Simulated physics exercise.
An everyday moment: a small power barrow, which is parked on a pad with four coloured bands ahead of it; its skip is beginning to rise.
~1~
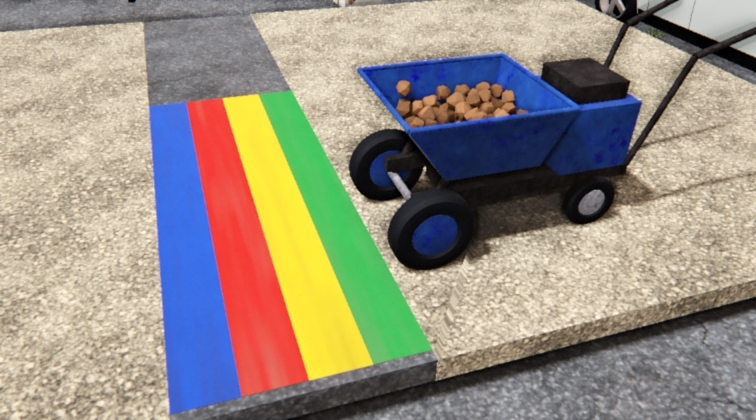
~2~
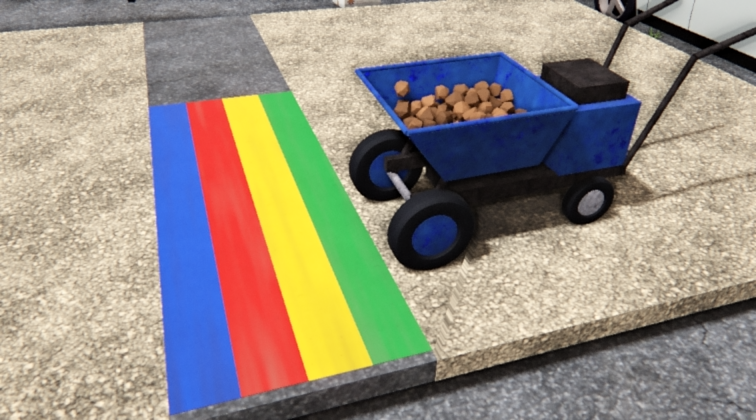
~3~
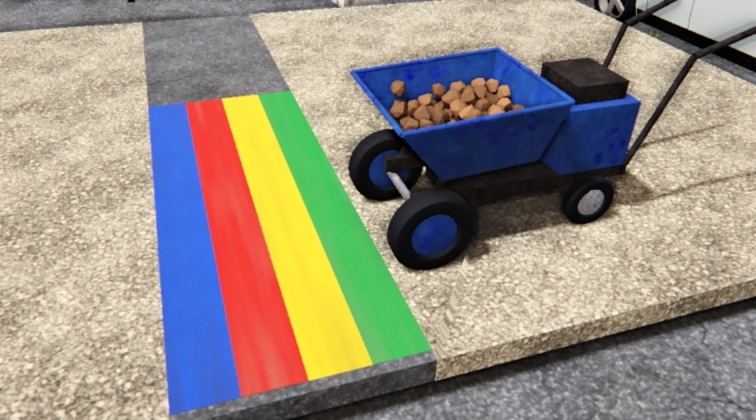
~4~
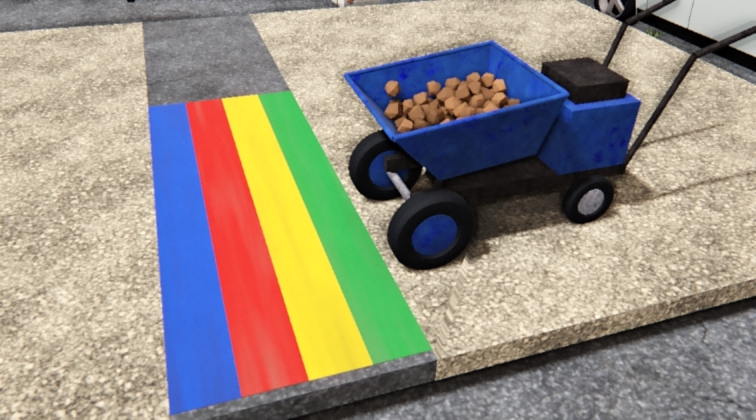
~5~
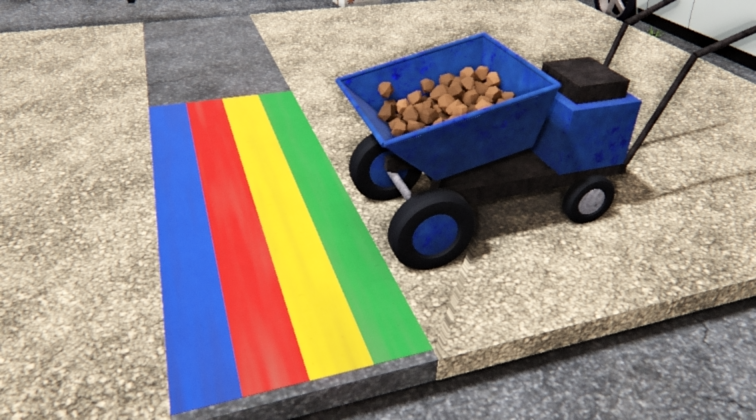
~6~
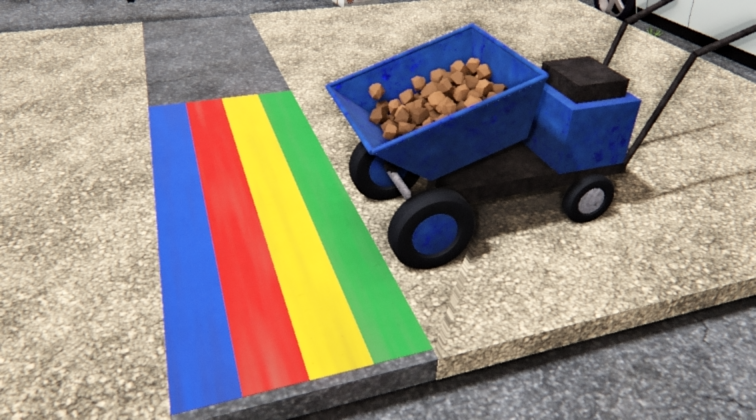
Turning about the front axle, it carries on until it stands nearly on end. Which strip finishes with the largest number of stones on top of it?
The red strip.
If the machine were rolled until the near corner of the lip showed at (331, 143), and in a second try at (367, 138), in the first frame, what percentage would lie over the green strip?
The first stop gives 0 per cent; the second gives 0 per cent.
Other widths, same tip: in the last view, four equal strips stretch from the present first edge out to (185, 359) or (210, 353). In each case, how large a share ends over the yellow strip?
I get 20 % for the first one and 10 % for the second.
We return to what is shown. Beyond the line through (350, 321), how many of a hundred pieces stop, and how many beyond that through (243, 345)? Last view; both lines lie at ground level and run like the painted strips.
Estimate: 80 % and 30 %, respectively.
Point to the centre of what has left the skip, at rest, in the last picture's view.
Centre at rest, last view: Approx. (246, 253).
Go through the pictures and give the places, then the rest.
The first picture shows lip of the skip at (410, 132), level; top of the load at (464, 111), clay clods; green strip at (380, 309); yellow strip at (323, 322); red strip at (263, 335); blue strip at (199, 349).
The second picture shows lip of the skip at (408, 133), level; top of the load at (462, 111).
The third picture shows lip of the skip at (402, 135), tipped barely; top of the load at (482, 106).
The fourth picture shows lip of the skip at (394, 139), tipped a little; top of the load at (477, 102).
The fifth picture shows lip of the skip at (384, 145), tipped a little; top of the load at (471, 98).
The sixth picture shows lip of the skip at (372, 152), tipped clearly; top of the load at (484, 88); green strip at (380, 308); yellow strip at (324, 321); red strip at (263, 335); blue strip at (200, 349).
Soon, skip tipped steeply; all in the skip.
A while on, skip tipped right over; most in the skip; a small part over the yellow strip; a small part over the red strip; a stray few falling.
Towards the end, skip tipped right over; about a quarter in the skip; about a quarter over the yellow strip; about a third over the red strip; about a quarter over the blue strip; a stray few off the paint.
Finally, skip tipped right over; about a quarter in the skip; none over the green strip; about a quarter over the yellow strip; about a third over the red strip; about a quarter over the blue strip; a small part off the paint.
